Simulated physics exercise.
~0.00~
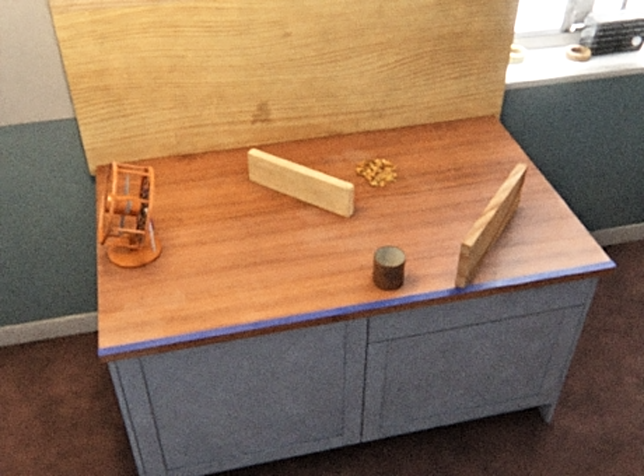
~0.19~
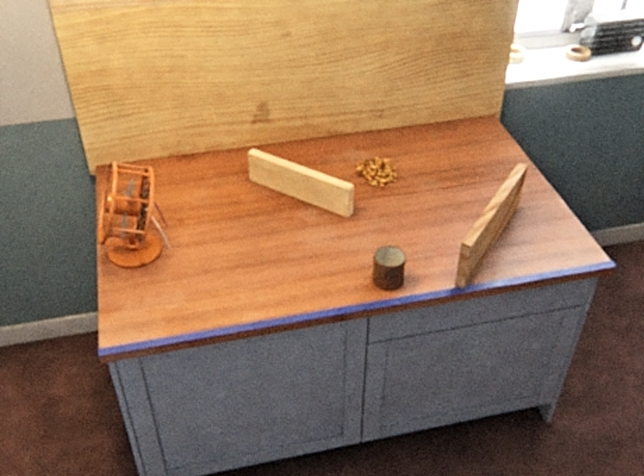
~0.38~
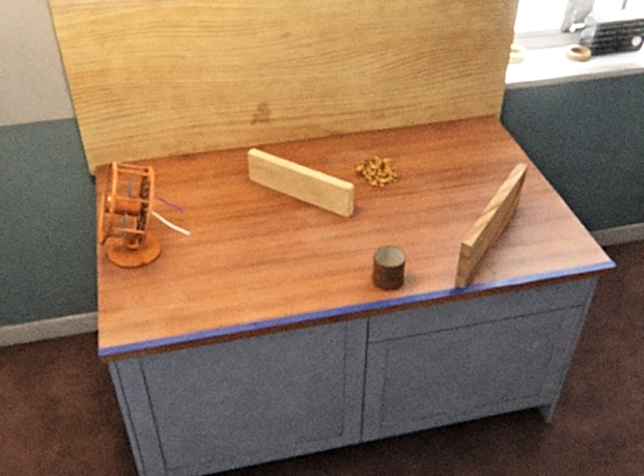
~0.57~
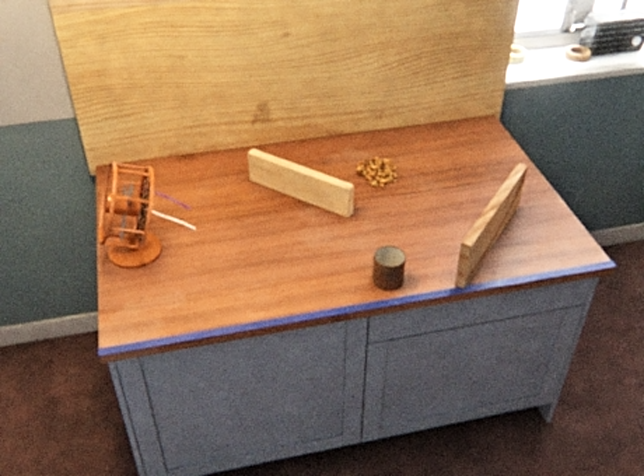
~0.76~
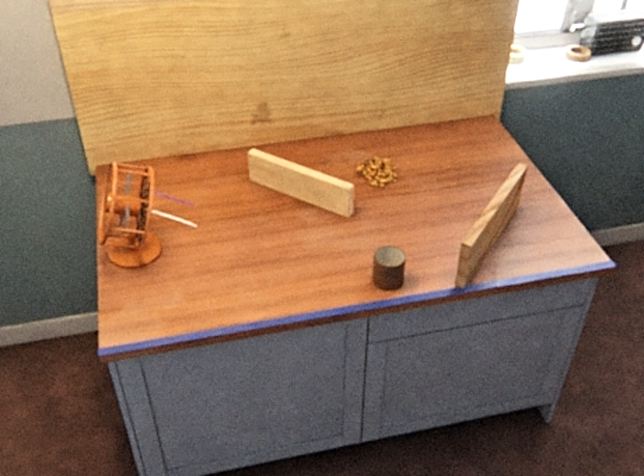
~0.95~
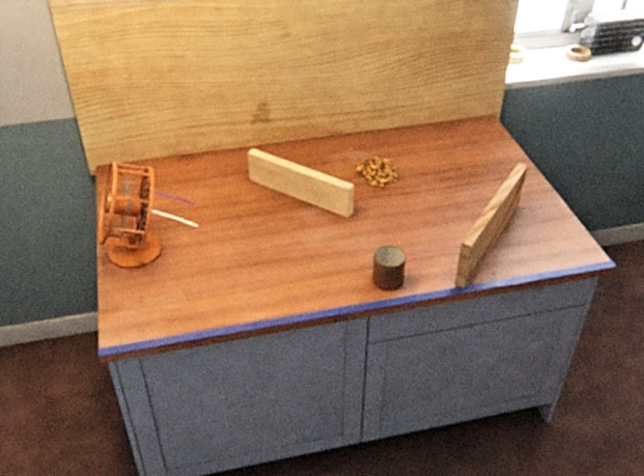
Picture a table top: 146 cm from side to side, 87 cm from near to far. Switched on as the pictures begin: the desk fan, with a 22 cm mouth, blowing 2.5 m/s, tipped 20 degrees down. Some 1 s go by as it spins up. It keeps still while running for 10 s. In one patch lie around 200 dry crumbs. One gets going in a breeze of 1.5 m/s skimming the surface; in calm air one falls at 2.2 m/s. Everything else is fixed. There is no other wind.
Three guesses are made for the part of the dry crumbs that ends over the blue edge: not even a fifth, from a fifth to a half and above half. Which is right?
Of the dry crumbs, not even a fifth end over the blue edge.
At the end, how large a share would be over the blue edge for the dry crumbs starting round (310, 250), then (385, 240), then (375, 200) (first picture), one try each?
3 %, 0 %, 0 %.
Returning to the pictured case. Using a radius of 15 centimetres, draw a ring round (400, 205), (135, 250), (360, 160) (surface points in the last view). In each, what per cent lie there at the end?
20 %, 0 %, 90 %.
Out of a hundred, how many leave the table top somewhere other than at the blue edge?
The share is about 0 %.
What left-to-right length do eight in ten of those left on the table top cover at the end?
The middle group spans some 10 cm.
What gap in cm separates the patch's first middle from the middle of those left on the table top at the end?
Around 0 cm, I reckon.
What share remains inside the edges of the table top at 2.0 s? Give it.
Estimated share: Close to 100 percent.
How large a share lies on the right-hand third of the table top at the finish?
Roughly 5 in a hundred.
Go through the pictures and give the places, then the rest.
In the first frame, the middle of the dry crumbs is near (380, 172), none has stirred yet and the mouth of the desk fan is at (126, 205).
In the second frame, the middle of the dry crumbs is near (380, 171), none has stirred yet and the blue edge is centred on (374, 309).
In the third frame, the middle of the dry crumbs is near (380, 171), none has stirred yet, the top of a board is at (299, 168) and the top of a board is at (497, 201).
In the fourth frame, the middle of the dry crumbs is near (380, 171) and none has stirred yet.
In the fifth frame, the middle of the dry crumbs is near (380, 171) and none has stirred yet.
In the sixth frame, the middle of the dry crumbs is near (380, 171) and none has stirred yet.
After 2.0 s, 0 % are over the blue edge; the middle of those still in play is near (380, 171); 10 % have settled or left.
After 3.2 s, 0 % are over the blue edge; the middle of those still in play is near (380, 171); 12 % have settled or left.
After 5.5 s, 0 % are over the blue edge; the middle of those still in play is near (380, 172); 18 % have settled or left.
After 10.0 s, at the end, 0 % are over the blue edge; the middle of those still in play is near (381, 172).
